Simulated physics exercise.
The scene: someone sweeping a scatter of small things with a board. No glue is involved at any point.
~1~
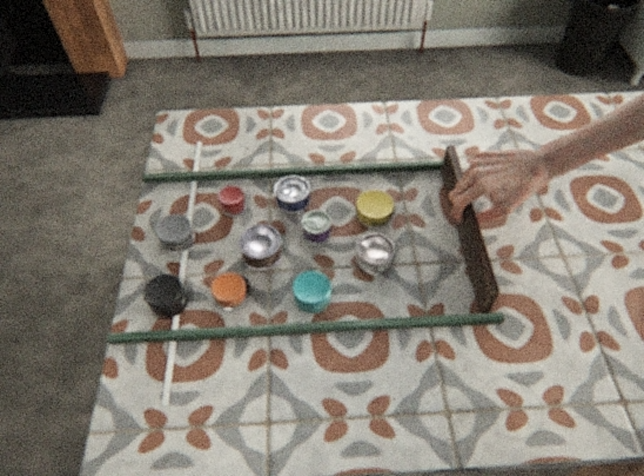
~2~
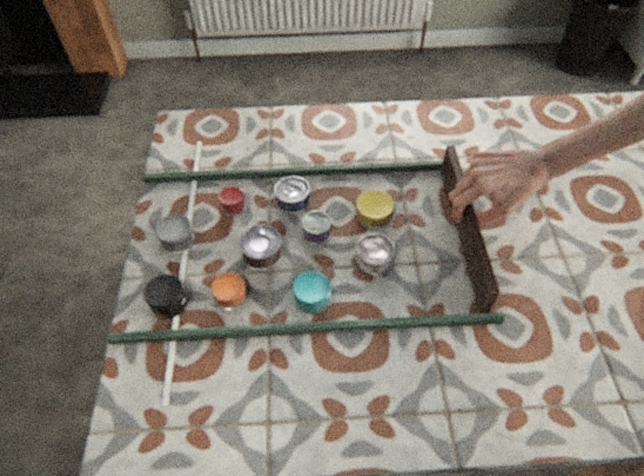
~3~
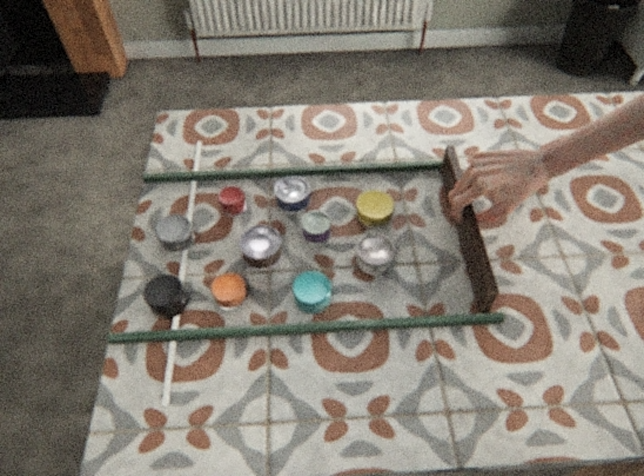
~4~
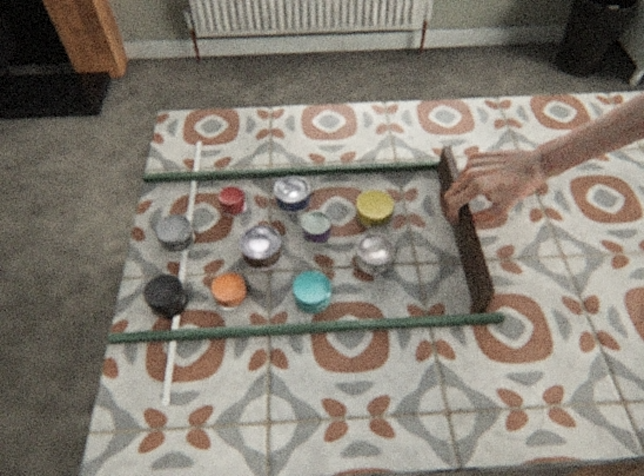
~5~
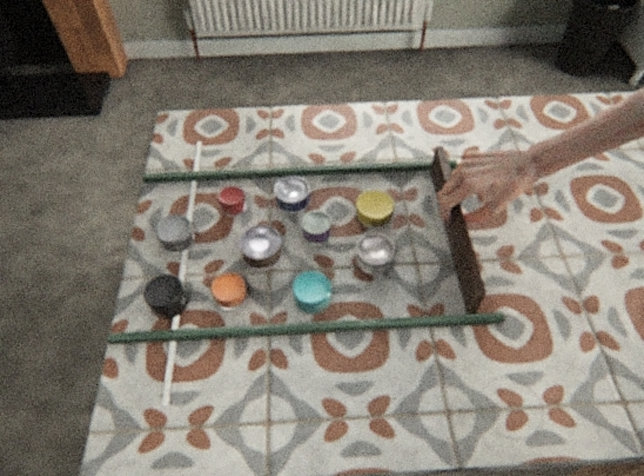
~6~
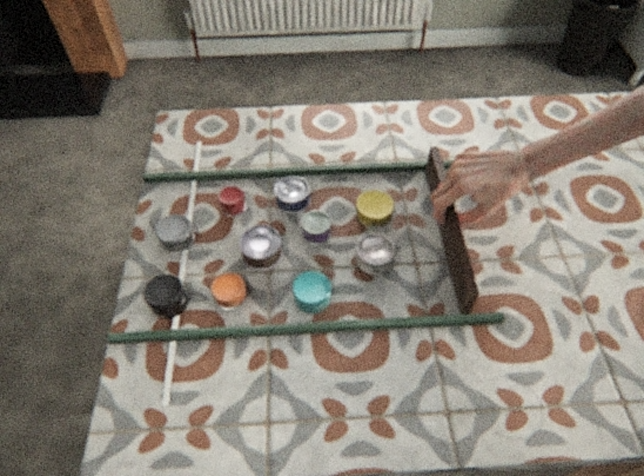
In the video, a hand grips a dark board at the right of a patterned surface scattered with small round containers between two green rods, holding it nearly still, then sliding it slightly left while the containers stay in place.
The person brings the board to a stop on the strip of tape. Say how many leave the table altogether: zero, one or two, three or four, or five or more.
The push will send just one or two off the table.
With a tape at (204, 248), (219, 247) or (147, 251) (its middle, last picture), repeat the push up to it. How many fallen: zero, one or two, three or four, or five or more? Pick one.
Counts for the three spots in order: None at all; zero; at least five.
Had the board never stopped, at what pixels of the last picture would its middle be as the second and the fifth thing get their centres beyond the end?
Earlier crossing: About (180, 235); later crossing: About (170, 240).
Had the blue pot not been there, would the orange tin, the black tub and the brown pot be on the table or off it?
Orange tin still up, black tub down, brown pot still up.
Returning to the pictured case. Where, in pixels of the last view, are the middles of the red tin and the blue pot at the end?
In the last picture the red tin sits at (148, 202) while the blue pot sits at (175, 189).
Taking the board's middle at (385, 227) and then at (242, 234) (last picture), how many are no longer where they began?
I count 2 first and 10 after.
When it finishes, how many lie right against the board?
The count comes out at 5.
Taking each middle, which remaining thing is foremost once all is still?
The one you want is the grey tin.
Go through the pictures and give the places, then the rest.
In the first frame, grey tin (175, 234); black tub (166, 297); red tin (232, 201); board (466, 223); tape (186, 249).
In the second frame, black tub (166, 297); board (466, 223).
In the third frame, red tin (232, 201); brown pot (261, 247).
In the fourth frame, grey tin (175, 234); purple tin (316, 228).
In the fifth frame, black tub (166, 297); orange tin (229, 291).
In the sixth frame, grey tin (175, 234); black tub (166, 297); red tin (232, 201); board (448, 224); tape (186, 249).
Soon after, none off yet; grey tin at rest near (175, 234); black tub at rest near (166, 297); red tin at rest near (232, 201).
In the end, the number that fall off is one or two; gone, black tub.
